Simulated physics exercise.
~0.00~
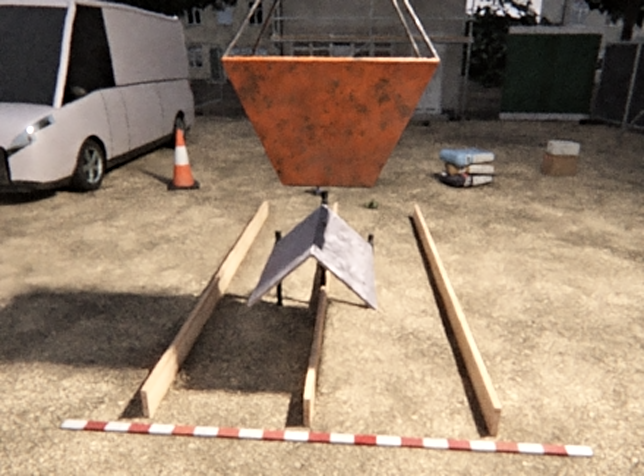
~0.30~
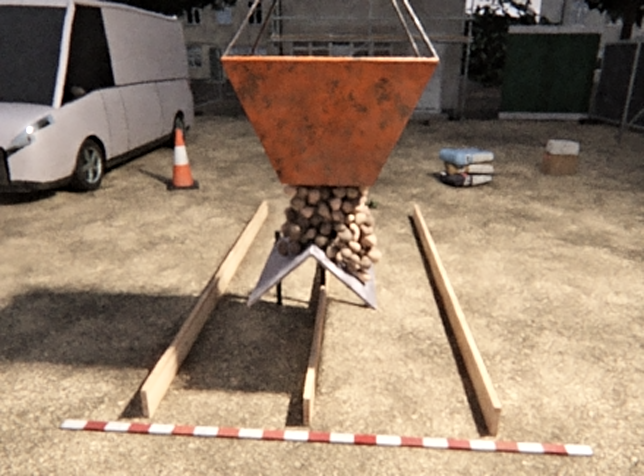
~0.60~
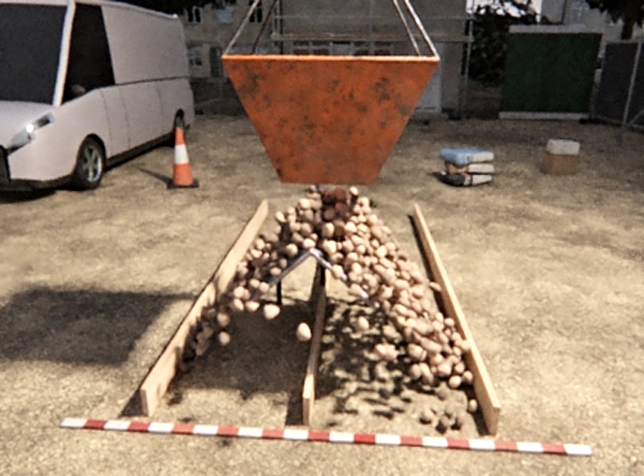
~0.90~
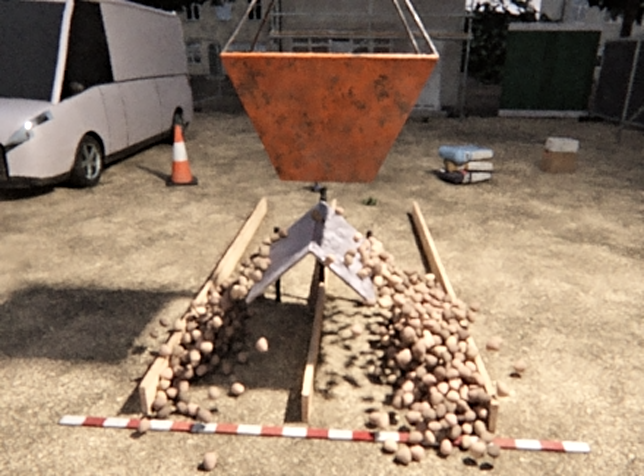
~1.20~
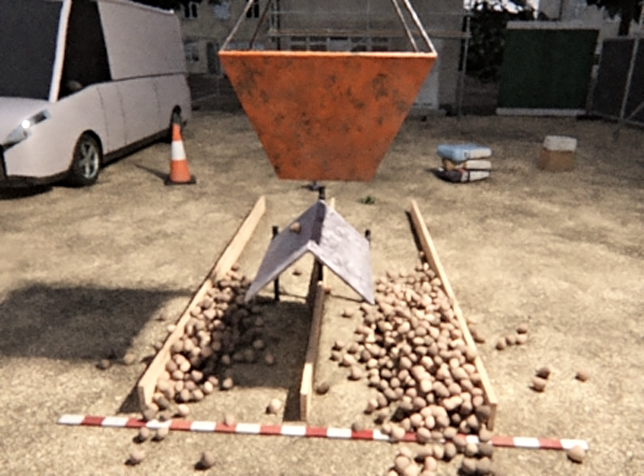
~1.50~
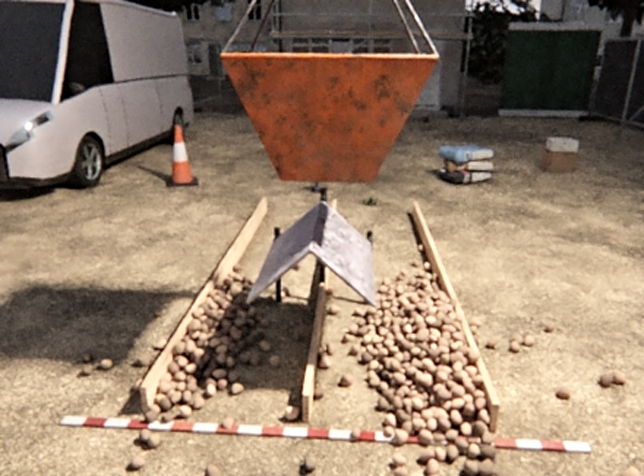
The clip opens on a rusty orange hopper hanging above a fixed, roof-shaped steel plate, with three wooden boards marking out two bays on gravelly ground. Brown, rounded stones pour from the bottom of the hopper and pile onto the ridge. They split down both slopes, with more spilling to the right, and spread along the bays toward the red and white striped staff. As the steel clears, some stones roll over the staff and a few stray outside the boards. Finally the stones lie settled, the right bay holding a clearly larger heap than the left.
